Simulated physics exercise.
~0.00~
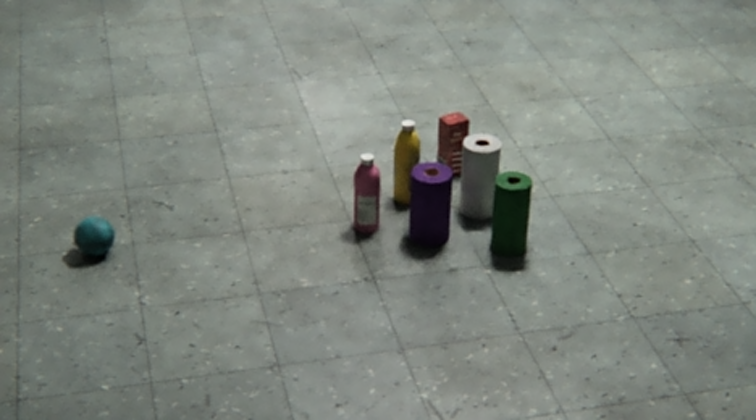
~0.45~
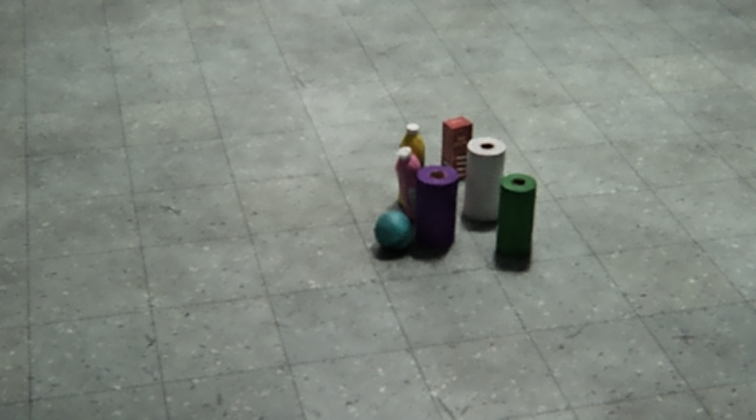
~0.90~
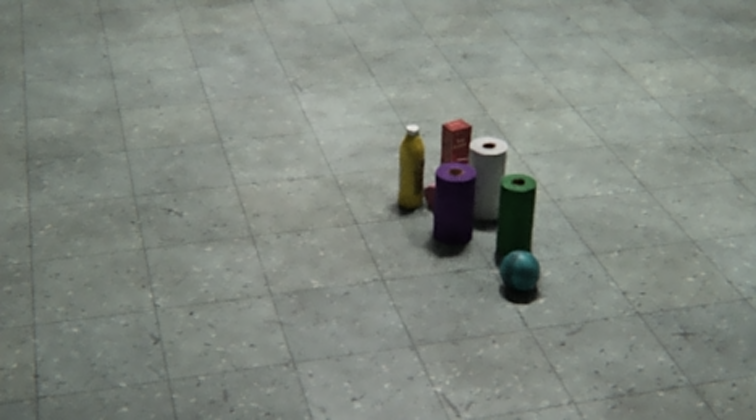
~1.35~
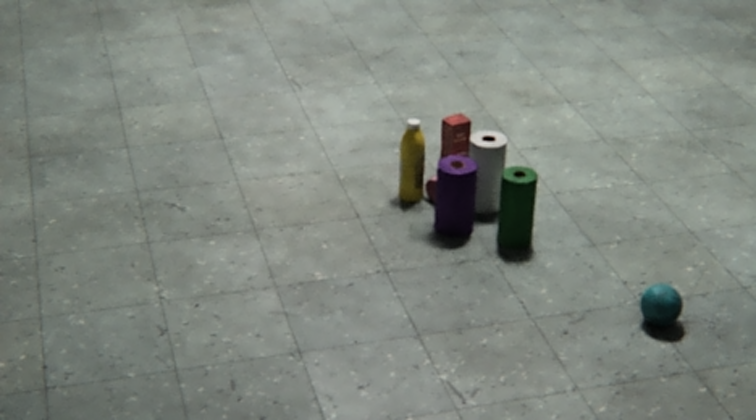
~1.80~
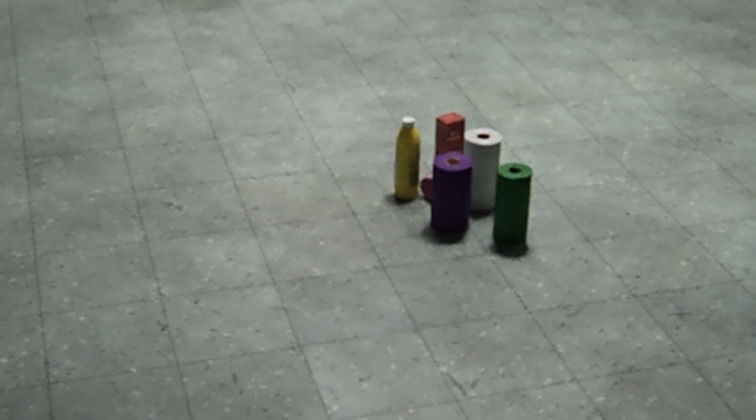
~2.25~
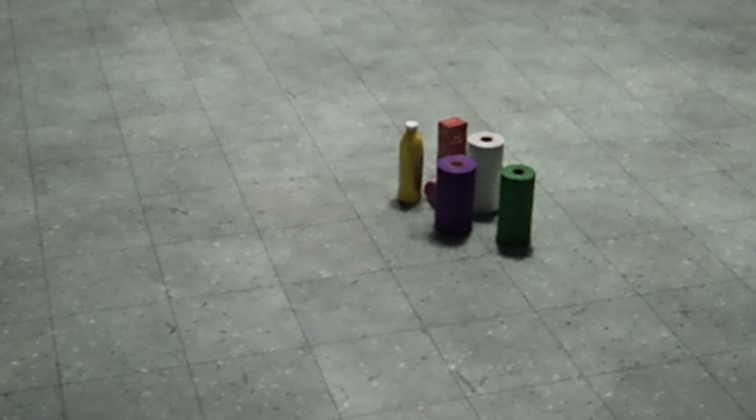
Purple roll nudged right as a turquoise ball rolls in from the left, knocks over a pink bottle and rolls out of view.
